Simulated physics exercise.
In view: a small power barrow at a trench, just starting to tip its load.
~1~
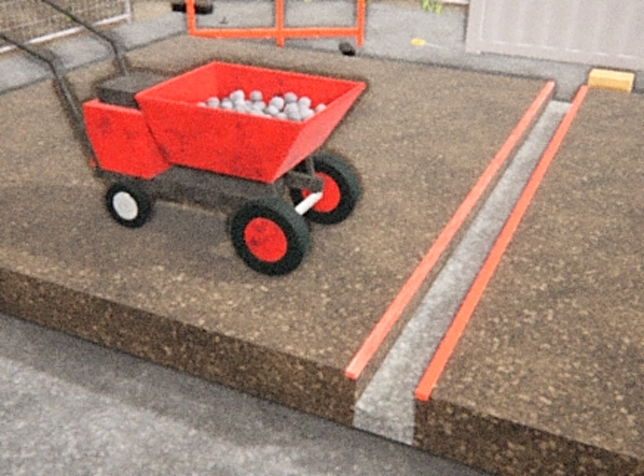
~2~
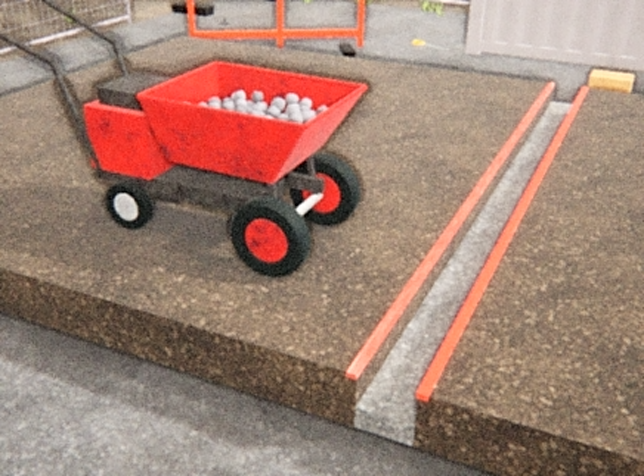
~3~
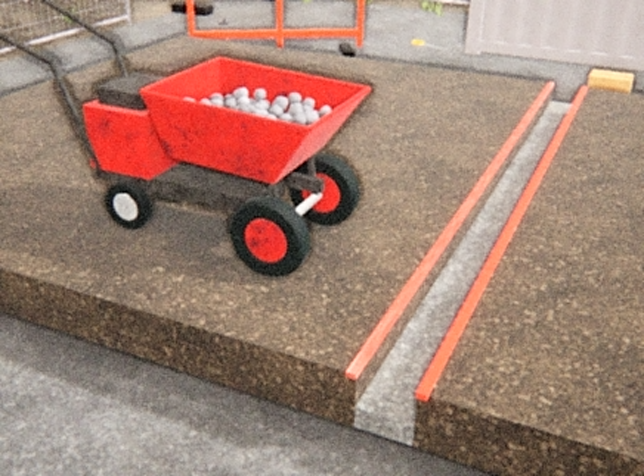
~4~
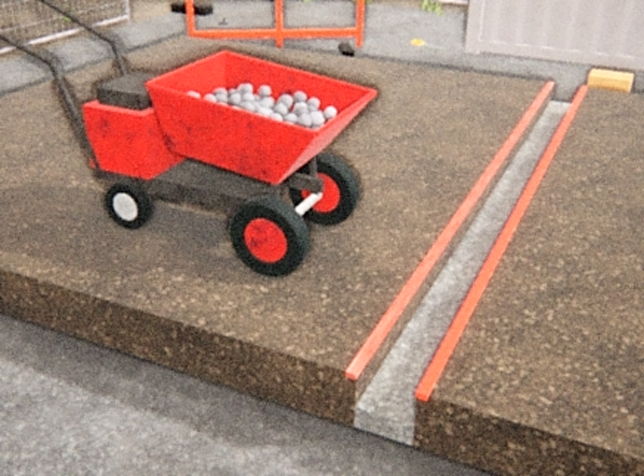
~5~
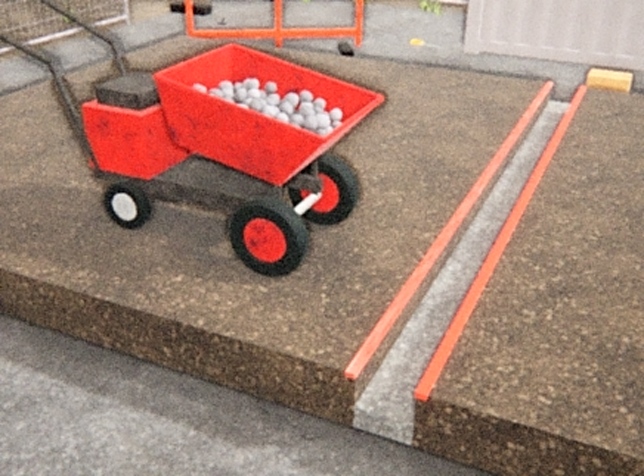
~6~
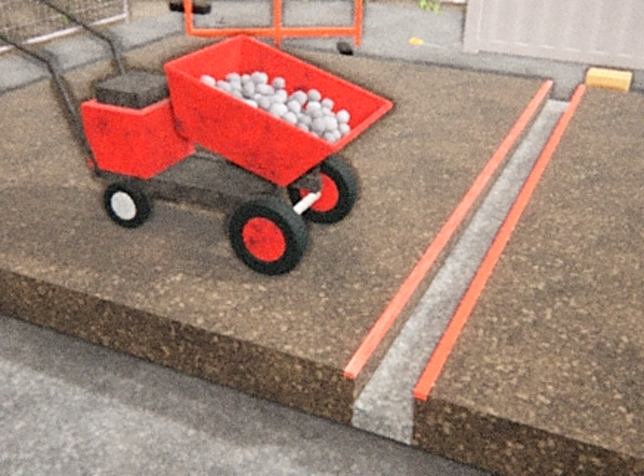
Beside a narrow trench, a red barrow's skip full of grey cobbles slowly tilts forward.
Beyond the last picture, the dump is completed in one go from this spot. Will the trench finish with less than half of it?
No, more than half.
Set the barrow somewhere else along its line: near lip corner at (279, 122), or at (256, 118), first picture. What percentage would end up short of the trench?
About 20 per cent first, about 30 per cent second.
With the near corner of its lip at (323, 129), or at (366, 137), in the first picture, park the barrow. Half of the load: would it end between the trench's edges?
Run 1 - a majority. Run 2 - a minority.
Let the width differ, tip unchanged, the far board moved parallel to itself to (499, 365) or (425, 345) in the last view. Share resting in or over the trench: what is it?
I'd expect close to 90 in a hundred and then close to 50 in a hundred.
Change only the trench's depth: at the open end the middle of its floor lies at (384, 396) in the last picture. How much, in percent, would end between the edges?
About 50 per cent.
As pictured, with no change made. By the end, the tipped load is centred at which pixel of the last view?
I'd place the middle at about (445, 295).
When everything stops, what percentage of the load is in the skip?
Roughly 20 %.
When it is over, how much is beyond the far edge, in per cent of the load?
5 percent.
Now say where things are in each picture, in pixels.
Lip of the skip at (303, 126), level; top of the load at (254, 118), round cobbles; first edge of the trench at (378, 333); far edge at (444, 351), the trench under half as wide as the skip, and about half as deep as wide, in the first frame.
Lip of the skip at (305, 127), level; top of the load at (255, 119), in the second frame.
Lip of the skip at (309, 130), tipped barely; top of the load at (249, 111), in the third frame.
Lip of the skip at (316, 134), tipped a little; top of the load at (244, 110), in the fourth frame.
Lip of the skip at (325, 141), tipped a little; top of the load at (240, 98), in the fifth frame.
Lip of the skip at (334, 148), tipped clearly; top of the load at (234, 98); first edge of the trench at (377, 332); far edge at (443, 350), in the sixth frame.
Soon, skip tipped steeply; all in the skip.
A while on, skip tipped right over; most in the skip; a stray few short of the trench; about a quarter in or heaped over the trench; a stray few falling.
Towards the end, skip tipped right over; about a quarter in the skip; a stray few short of the trench; about two thirds in or heaped over the trench; a small part beyond it.
Finally, skip tipped right over; about a quarter in the skip; a stray few short of the trench; about two thirds in or heaped over the trench; a small part beyond it.
